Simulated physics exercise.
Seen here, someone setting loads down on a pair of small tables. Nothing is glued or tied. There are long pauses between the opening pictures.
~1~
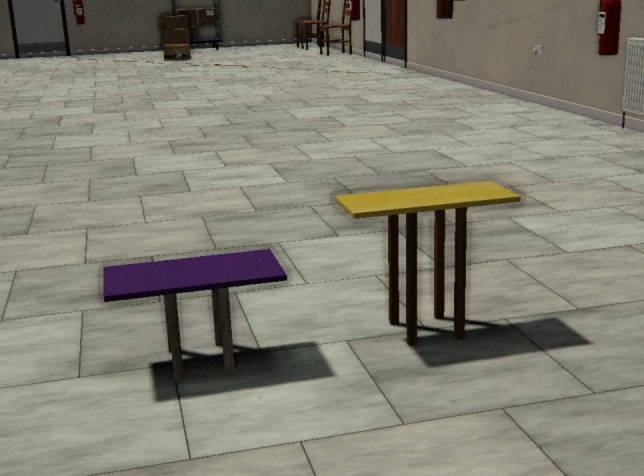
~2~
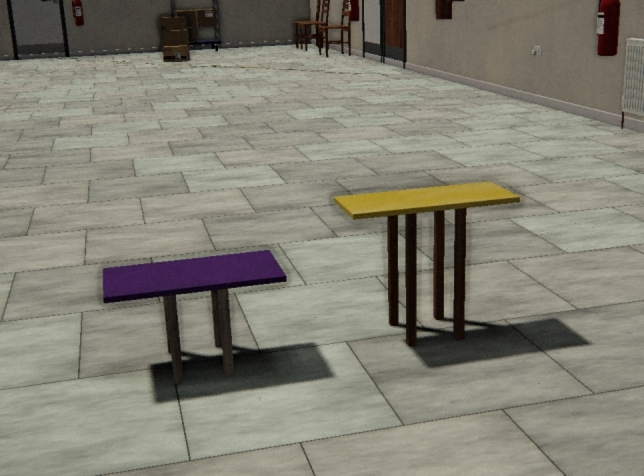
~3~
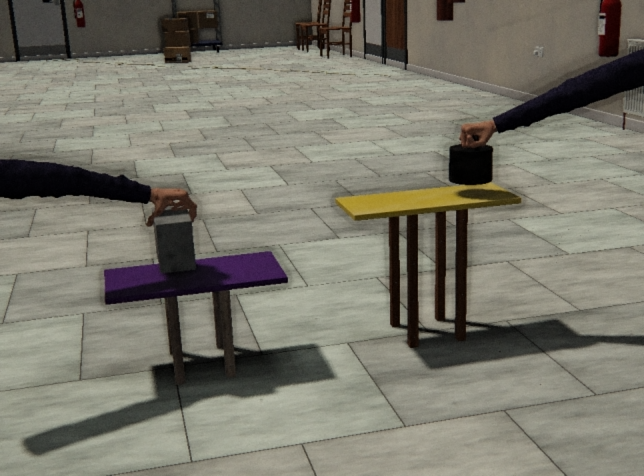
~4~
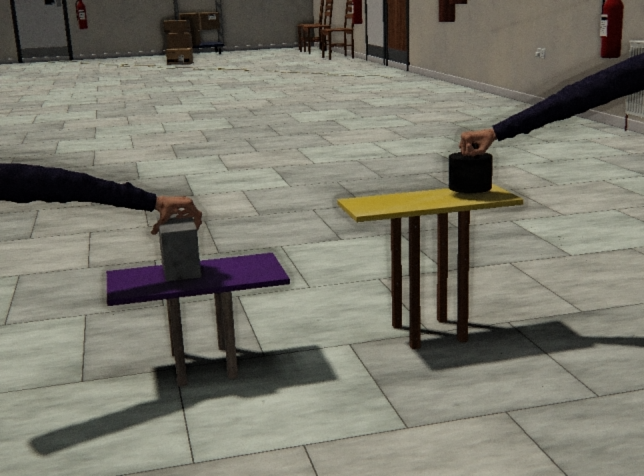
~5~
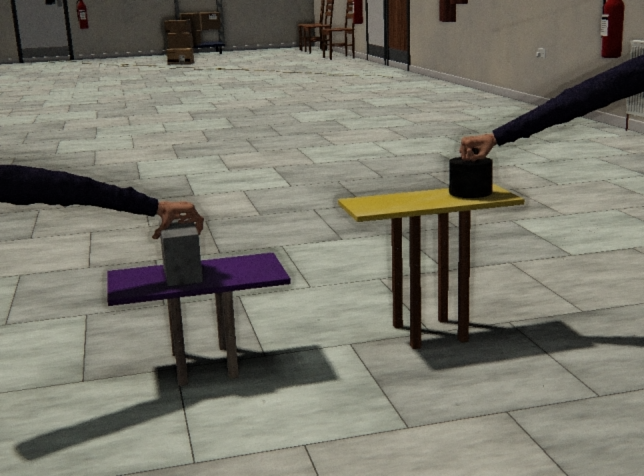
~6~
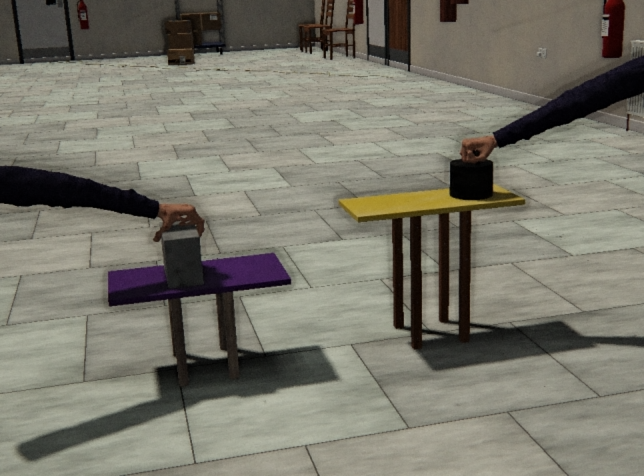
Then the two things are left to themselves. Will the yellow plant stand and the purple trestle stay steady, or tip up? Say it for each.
The yellow plant stand tips up and the purple trestle stays flat on its feet.
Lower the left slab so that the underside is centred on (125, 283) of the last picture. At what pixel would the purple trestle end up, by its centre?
It ends around (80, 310).
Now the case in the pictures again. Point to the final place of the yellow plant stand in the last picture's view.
Its middle is close to (553, 247).
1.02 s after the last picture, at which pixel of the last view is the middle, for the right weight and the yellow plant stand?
First (582, 266), then (546, 238).
Then, 0.80 s on from there, yellow plant stand turned 24° from its first pose near (485, 197); purple trestle at rest near (197, 278).
Then, 1.02 s on from there, yellow plant stand turned 64° from its first pose near (546, 238); purple trestle at rest near (197, 278).
Then, 1.24 s on from there, yellow plant stand turned 66° from its first pose near (554, 240); purple trestle at rest near (197, 278).
In the end, the yellow plant stand goes over, near (553, 247); the purple trestle keeps steady, near (197, 278).
